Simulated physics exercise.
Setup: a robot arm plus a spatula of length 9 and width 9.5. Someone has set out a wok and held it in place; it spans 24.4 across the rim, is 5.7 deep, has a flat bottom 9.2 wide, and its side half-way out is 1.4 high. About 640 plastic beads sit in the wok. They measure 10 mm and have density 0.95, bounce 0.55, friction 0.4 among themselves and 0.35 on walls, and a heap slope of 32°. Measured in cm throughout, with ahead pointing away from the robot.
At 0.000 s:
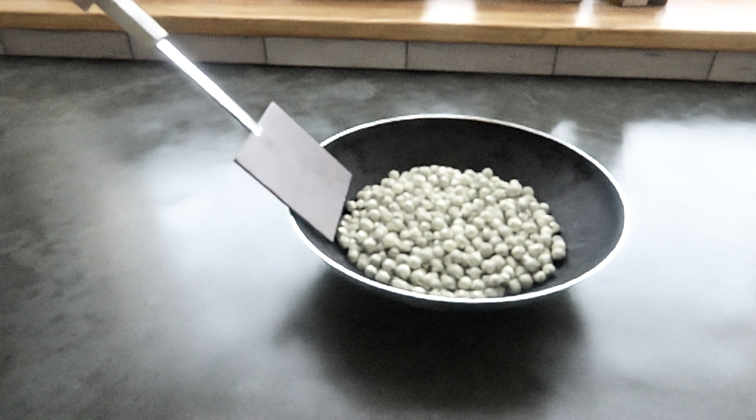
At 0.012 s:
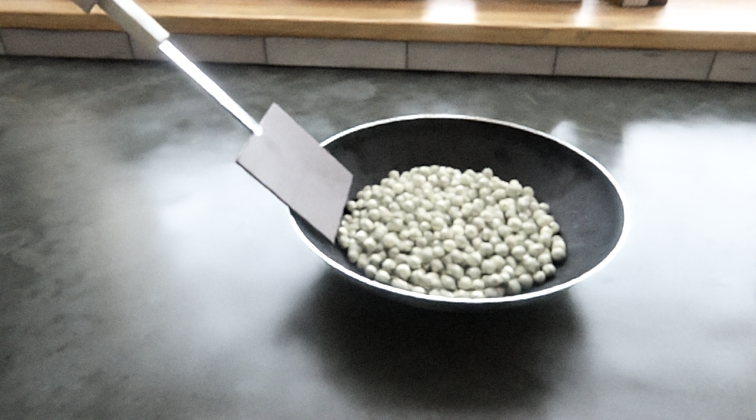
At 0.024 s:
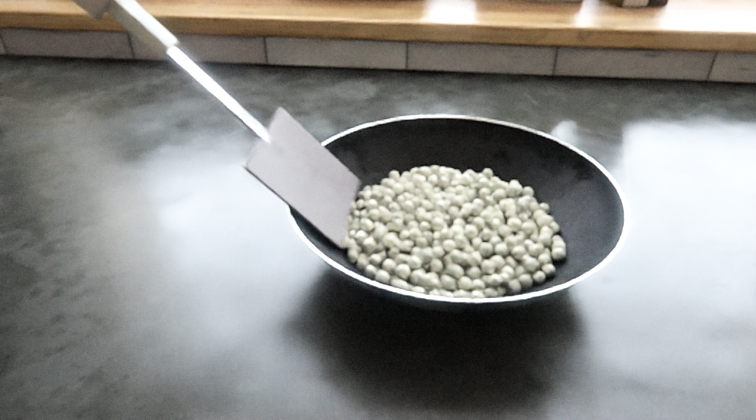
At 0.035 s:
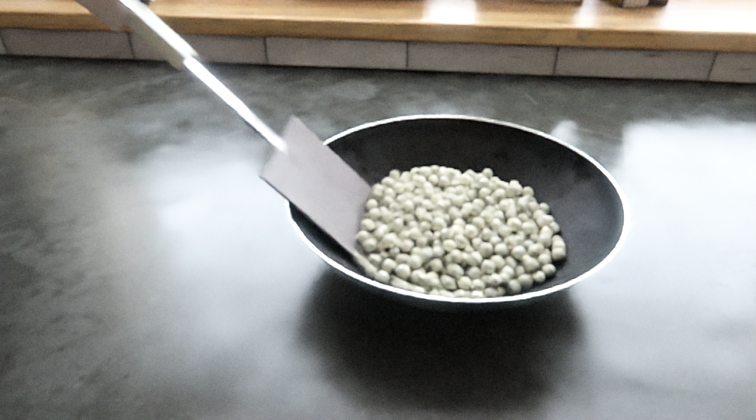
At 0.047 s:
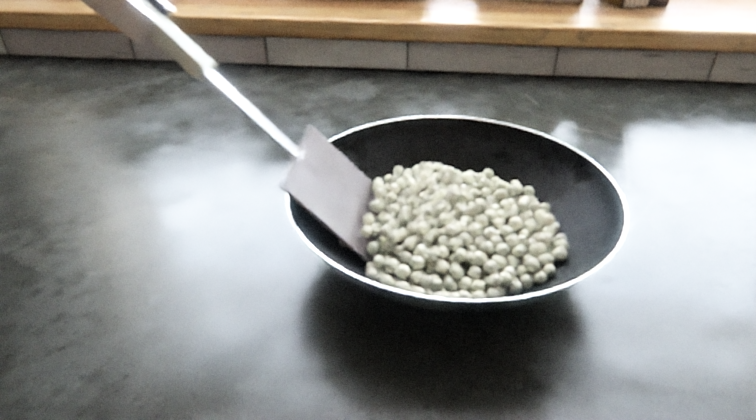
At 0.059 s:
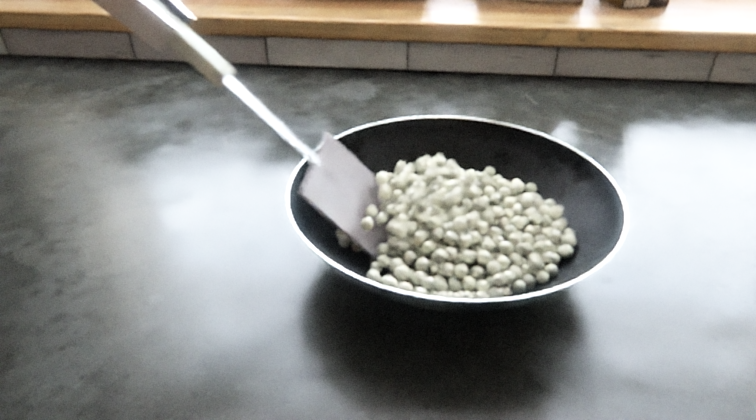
A metal spatula slid down and to the right into a black wok of pale green beads on a dark counter, pushing the pile slightly right and heaping it a little higher.
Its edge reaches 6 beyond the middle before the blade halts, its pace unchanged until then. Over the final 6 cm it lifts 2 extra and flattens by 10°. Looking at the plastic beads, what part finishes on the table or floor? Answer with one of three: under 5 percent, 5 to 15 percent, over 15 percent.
Over 15 percent.
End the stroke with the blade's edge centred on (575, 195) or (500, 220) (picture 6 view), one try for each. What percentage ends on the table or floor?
45 % and 5 %.
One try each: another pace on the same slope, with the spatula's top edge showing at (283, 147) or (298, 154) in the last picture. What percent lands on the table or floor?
Around 0 per cent, then around 5 per cent.
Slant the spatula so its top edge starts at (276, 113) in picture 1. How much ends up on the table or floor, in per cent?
30 percent or so.
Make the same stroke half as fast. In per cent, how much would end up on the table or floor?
The share on the table or floor would be about 5 percent.
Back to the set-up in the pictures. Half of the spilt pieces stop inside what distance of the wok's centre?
I reckon close to 24 centimetres.
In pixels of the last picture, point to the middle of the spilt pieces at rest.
Approximately at (733, 263).
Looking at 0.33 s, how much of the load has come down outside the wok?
It comes to some 10 in a hundred.
By 0.09 s, sloping 46°, highest piece 10 above the table; 645 in the wok.
By 0.12 s, sloping 42°, highest piece 13 above the table; 643 in the wok, 2 on the blade or in flight.
By 0.33 s, sloping 36°, highest piece 10 above the table; 500 in the wok, 80 on the table or floor, 65 on the blade or in flight.
By 1.38 s, sloping 36°, highest piece 6 above the table; 496 in the wok, 149 on the table or floor.
Final count, 496 in the wok, 149 on the table or floor. That is 23 % on the table or floor.
